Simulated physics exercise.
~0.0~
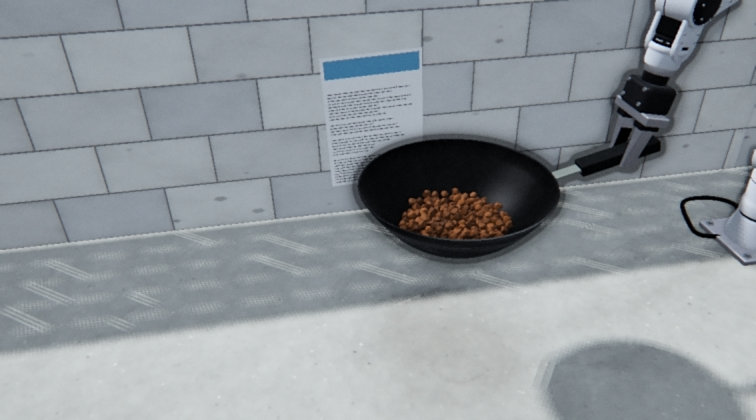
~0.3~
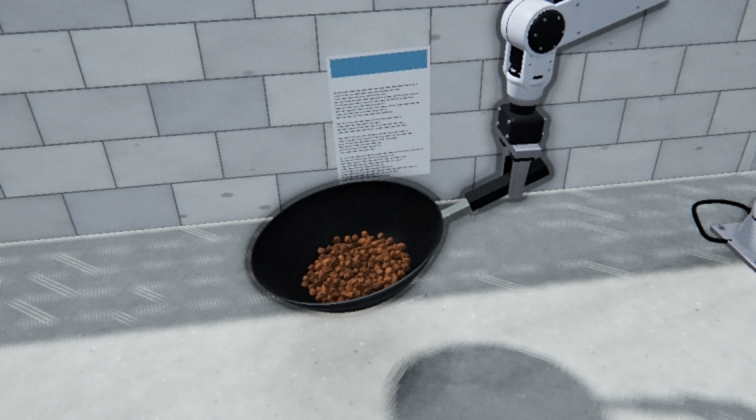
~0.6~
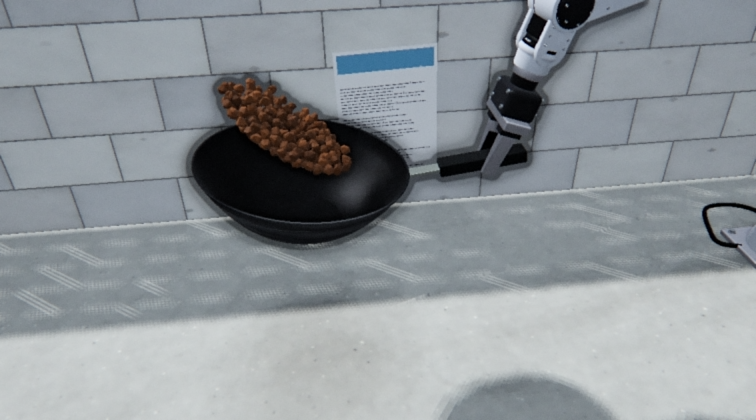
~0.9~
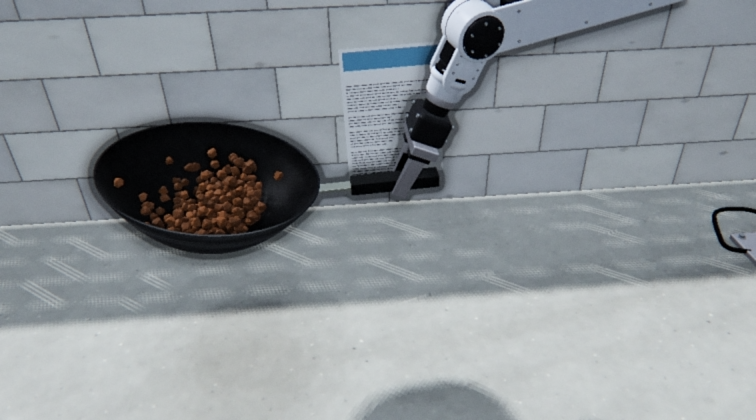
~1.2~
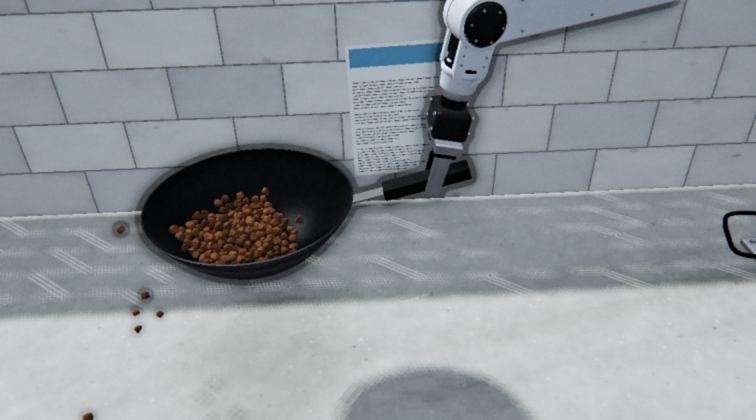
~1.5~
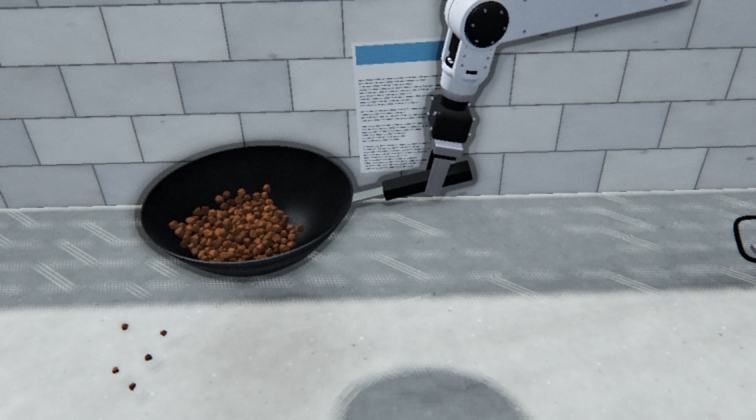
On a pale counter by a grey brick wall, a robot arm gripping a black wok swung it to the left and tossed the brown pellets up and back, and a few ended up scattered on the counter while most stayed in the wok.
